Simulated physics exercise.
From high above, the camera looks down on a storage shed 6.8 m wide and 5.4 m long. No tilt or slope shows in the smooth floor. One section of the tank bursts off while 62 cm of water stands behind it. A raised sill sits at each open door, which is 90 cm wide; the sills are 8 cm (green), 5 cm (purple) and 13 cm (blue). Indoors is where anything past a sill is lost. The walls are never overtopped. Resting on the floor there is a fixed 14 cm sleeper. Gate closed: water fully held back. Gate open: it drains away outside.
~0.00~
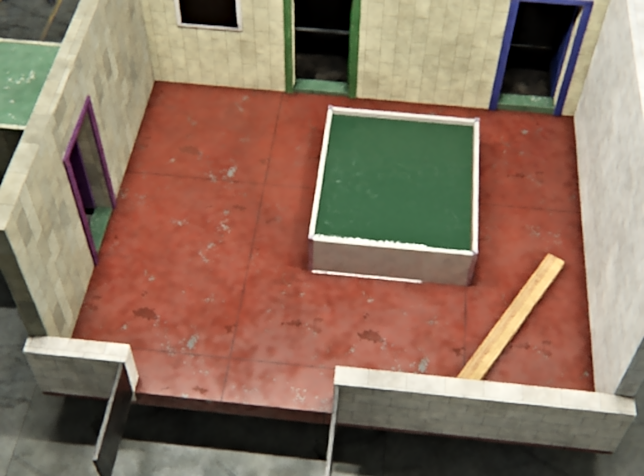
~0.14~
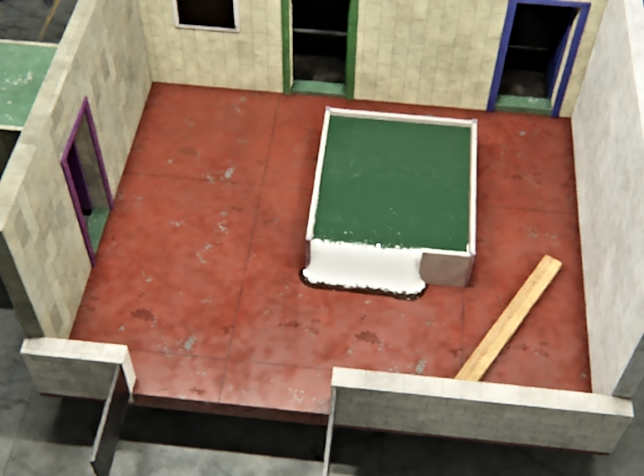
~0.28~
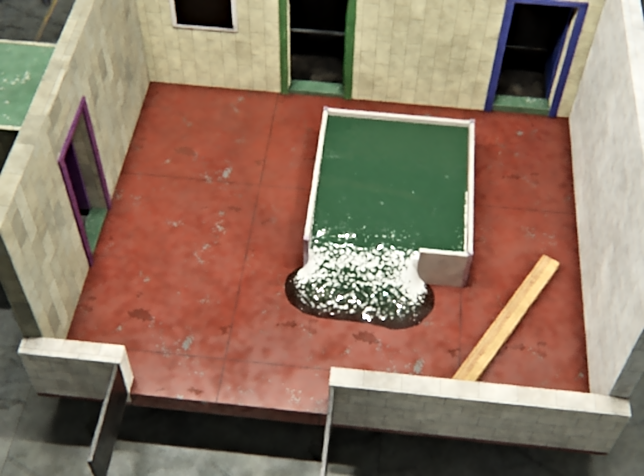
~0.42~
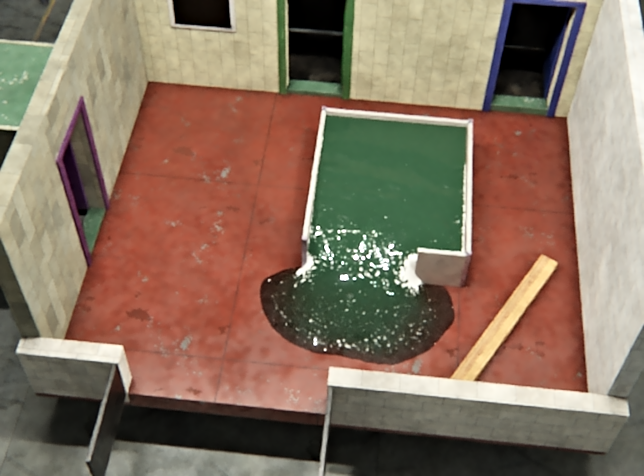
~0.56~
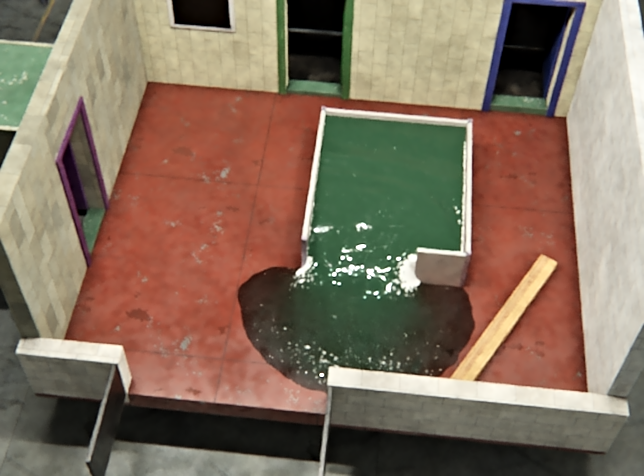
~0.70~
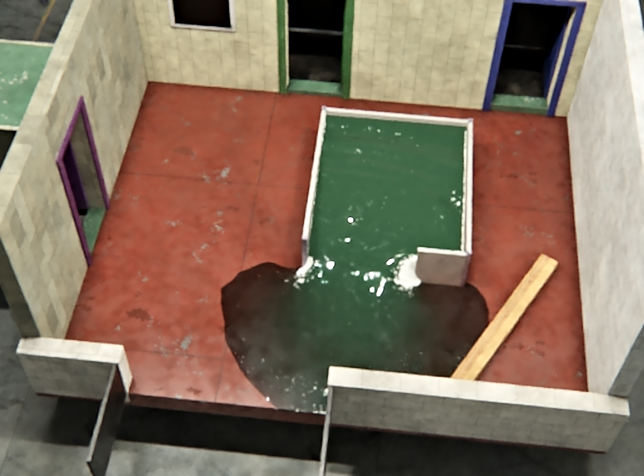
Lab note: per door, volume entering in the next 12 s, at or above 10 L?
Per door: Green door below; purple door below; blue door below.
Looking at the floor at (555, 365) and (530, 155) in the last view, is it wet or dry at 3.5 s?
Awash, then not yet touched.
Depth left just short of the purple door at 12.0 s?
About 2.5 centimetres.
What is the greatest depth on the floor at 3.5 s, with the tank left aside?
25 cm or so.
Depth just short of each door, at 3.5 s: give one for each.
In cm: Green 0, purple 0, blue 0.
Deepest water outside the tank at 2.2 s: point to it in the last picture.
Close to pixel (352, 398).
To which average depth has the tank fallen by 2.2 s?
Depth, averaged: Around 32 centimetres.
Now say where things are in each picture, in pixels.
The first frame shows still water, 62 cm deep, in the tank at (398, 180).
In the second frame, the front is at (420, 291), 0.8 m from the gap at (365, 266); 0.3 m2 of floor is under water; 62 cm left at the back of the tank.
In the third frame, water pours out at (362, 267) and has run 1.0 m, to (293, 293); deepest outside 30 cm, 62 cm at the tank's back.
In the fourth frame, water pours out at (360, 267) and has run 1.4 m, to (394, 357); deepest outside 31 cm, 62 cm at the tank's back.
In the fifth frame, water pours out at (360, 267) and has run 1.9 m, to (376, 397); deepest outside 31 cm, 62 cm at the tank's back.
In the sixth frame, the front is at (293, 410), 2.3 m from the gap at (361, 267); 5.1 m2 of floor is under water; 61 cm left at the back of the tank.
After 1.4 s water covers 20 % of the floor and is deepest (39 cm) near (352, 398); green door not reached, purple door not reached, blue door not reached.
After 2.2 s water covers 30 % of the floor and is deepest (38 cm) near (352, 398); green door not reached, purple door not reached, blue door not reached.
After 3.5 s water covers 45 % of the floor and is deepest (25 cm) near (439, 394); green door not reached, purple door not reached, blue door not reached.
After 7.0 s water covers 65 % of the floor and is deepest (12 cm) near (367, 400); green door not reached, purple door 2 cm at the sill, 0 L in, blue door 11 cm at the sill, 2 L in.
After 12.0 s water covers 90 % of the floor and is deepest (8 cm) near (137, 119); green door 4 cm at the sill, 0 L in, purple door 2 cm at the sill, 0 L in, blue door 6 cm at the sill, 2 L in.
